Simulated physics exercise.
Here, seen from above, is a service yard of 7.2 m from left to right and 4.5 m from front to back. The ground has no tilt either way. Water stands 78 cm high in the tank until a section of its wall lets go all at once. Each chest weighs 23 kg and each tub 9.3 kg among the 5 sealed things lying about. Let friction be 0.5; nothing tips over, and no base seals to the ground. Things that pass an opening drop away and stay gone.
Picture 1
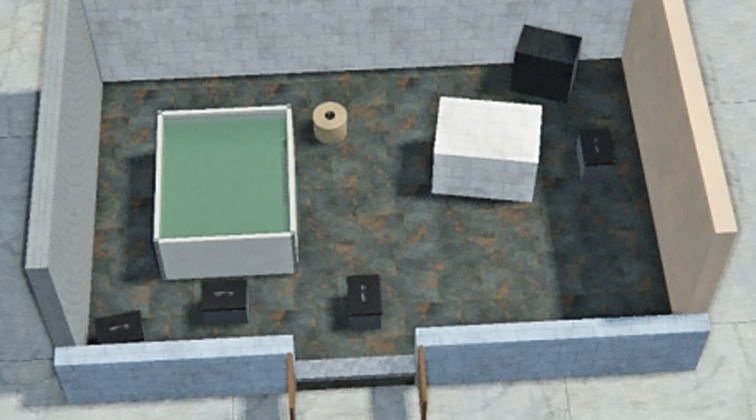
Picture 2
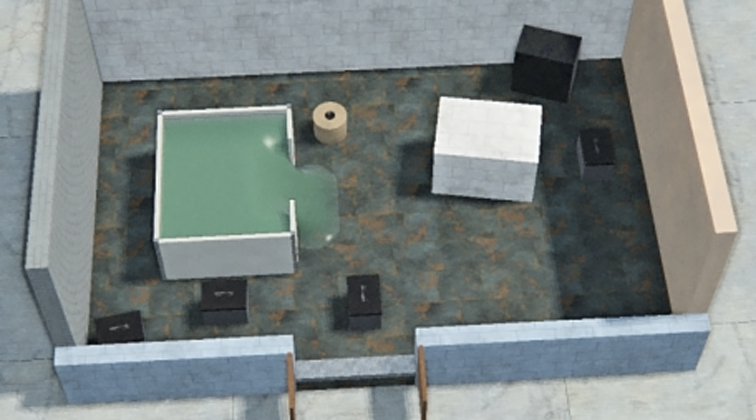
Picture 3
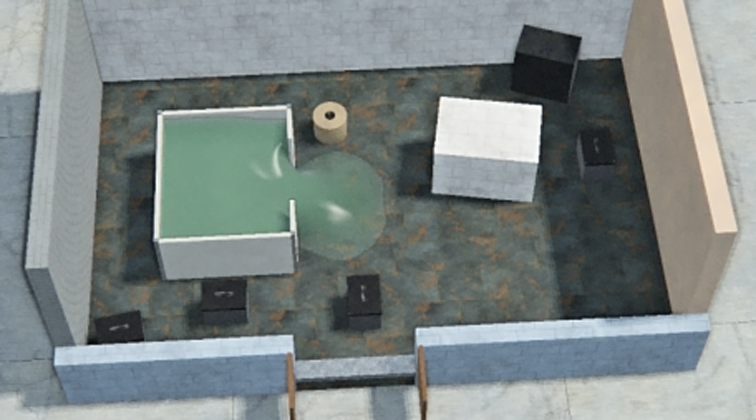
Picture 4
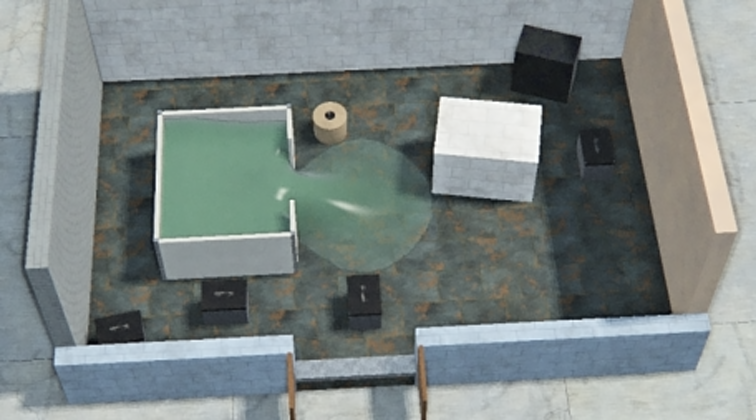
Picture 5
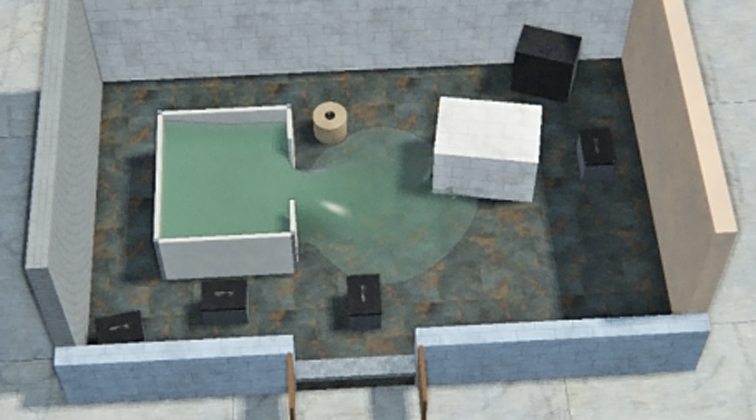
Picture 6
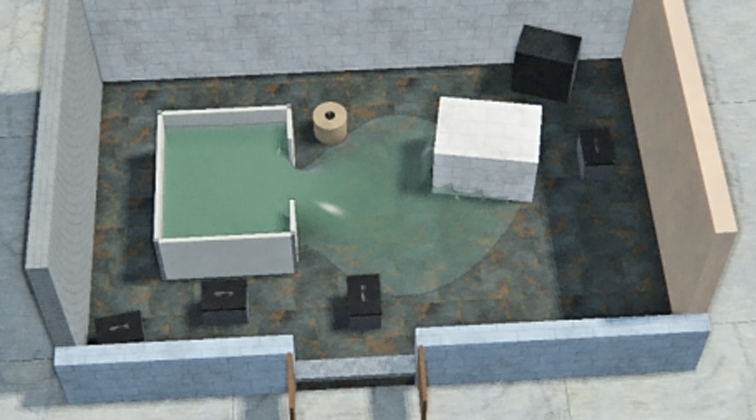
Green water poured through a gap in the right side of a white-walled tank and spread across the dark floor, reaching around the big white block, while the dark boxes stayed where they were.
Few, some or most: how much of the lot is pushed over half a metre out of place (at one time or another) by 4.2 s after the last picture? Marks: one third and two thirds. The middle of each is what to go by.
That comes to under a third.
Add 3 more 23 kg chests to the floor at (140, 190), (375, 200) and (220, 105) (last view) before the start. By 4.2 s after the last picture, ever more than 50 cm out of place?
In that order: Short of it, past it, less.
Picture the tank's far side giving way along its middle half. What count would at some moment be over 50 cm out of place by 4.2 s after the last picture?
In that case the number is 2.
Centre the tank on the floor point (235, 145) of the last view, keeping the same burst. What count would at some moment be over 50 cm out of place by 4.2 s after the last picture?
Result: 2.
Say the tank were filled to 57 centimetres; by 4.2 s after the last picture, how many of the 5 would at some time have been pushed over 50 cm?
Then the count would be 0.
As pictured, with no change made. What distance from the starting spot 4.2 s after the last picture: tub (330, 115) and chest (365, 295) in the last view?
Distances: 0 cm; 0 cm.
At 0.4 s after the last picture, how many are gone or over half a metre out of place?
My count gives 0.
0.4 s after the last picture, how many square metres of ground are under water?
Roughly 11.5 m2.
Then, 0.4 s after the last picture 0 of 5 are over 50 cm from their spots; 0 afloat.
Then, 1.5 s after the last picture 0 of 5 are over 50 cm from their spots; 0 afloat.
Then, 2.8 s after the last picture 0 of 5 are over 50 cm from their spots; 0 afloat.
Then, 4.2 s after the last picture 1 of 5 are over 50 cm from their spots, and 1 have been at some point; 1 afloat.
